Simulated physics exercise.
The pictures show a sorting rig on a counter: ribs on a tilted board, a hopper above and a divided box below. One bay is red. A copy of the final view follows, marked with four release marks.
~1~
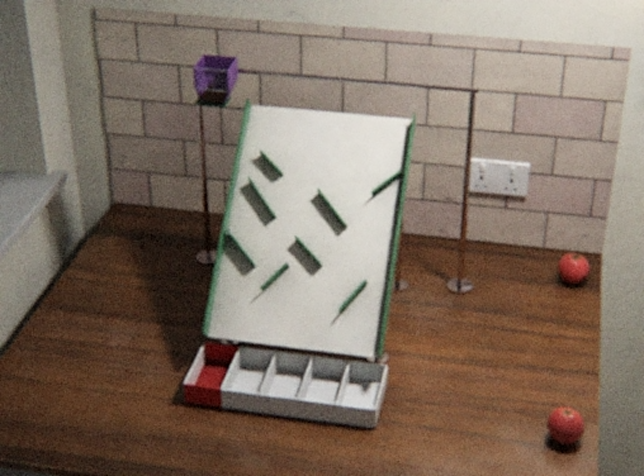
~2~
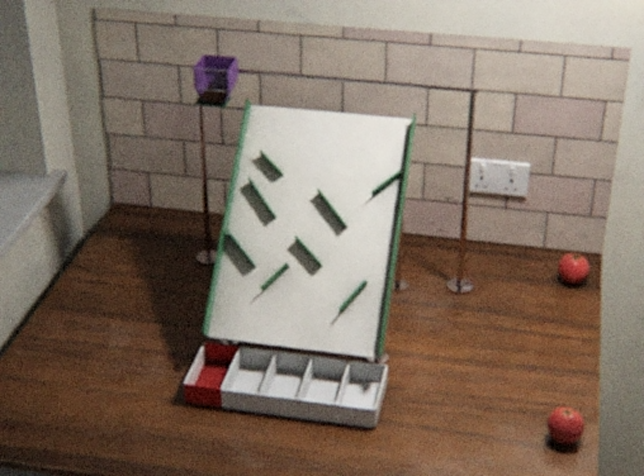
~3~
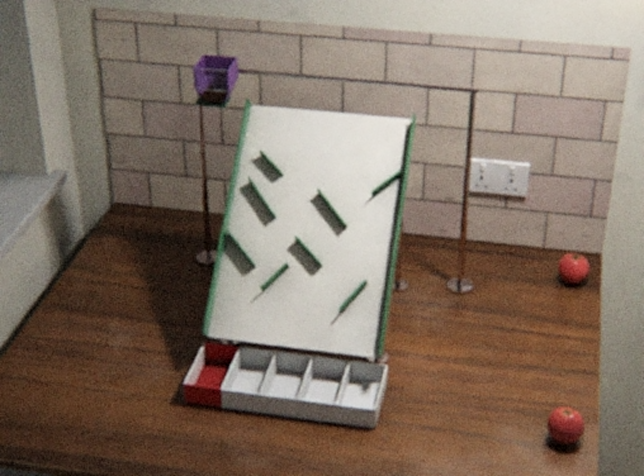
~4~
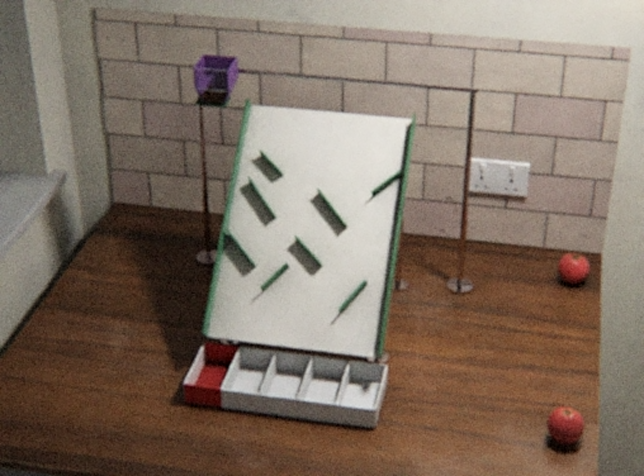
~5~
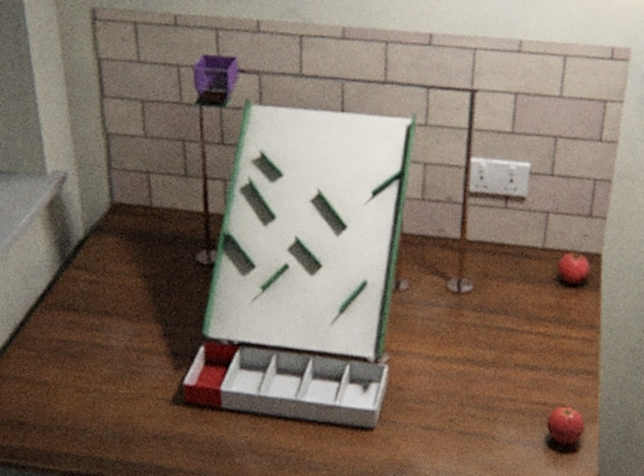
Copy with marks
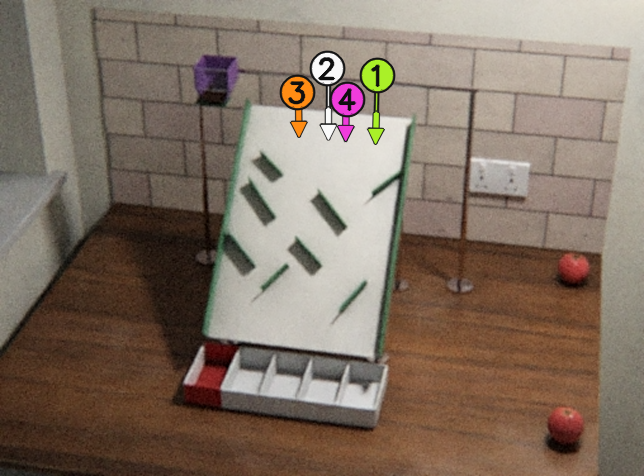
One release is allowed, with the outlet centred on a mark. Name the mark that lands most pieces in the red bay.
Mark 3.
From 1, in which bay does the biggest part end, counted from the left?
The third.
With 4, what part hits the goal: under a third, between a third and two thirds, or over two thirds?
It is under a third.
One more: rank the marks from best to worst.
The order is 3, 2, 4, 1.
On the marked copy, mark 1 meets the board at (375, 138); mark 2 meets the board at (328, 134); mark 3 meets the board at (298, 131); mark 4 meets the board at (345, 135).
Choosing 1, not one piece in the red bay, almost all in other bays, just a few outside the box.
Choosing 2, roughly a quarter in the red bay, the larger part in other bays.
Choosing 3, roughly a third in the red bay, roughly half in other bays, just a few outside the box.
Choosing 4, about a tenth in the red bay, the larger part in other bays.
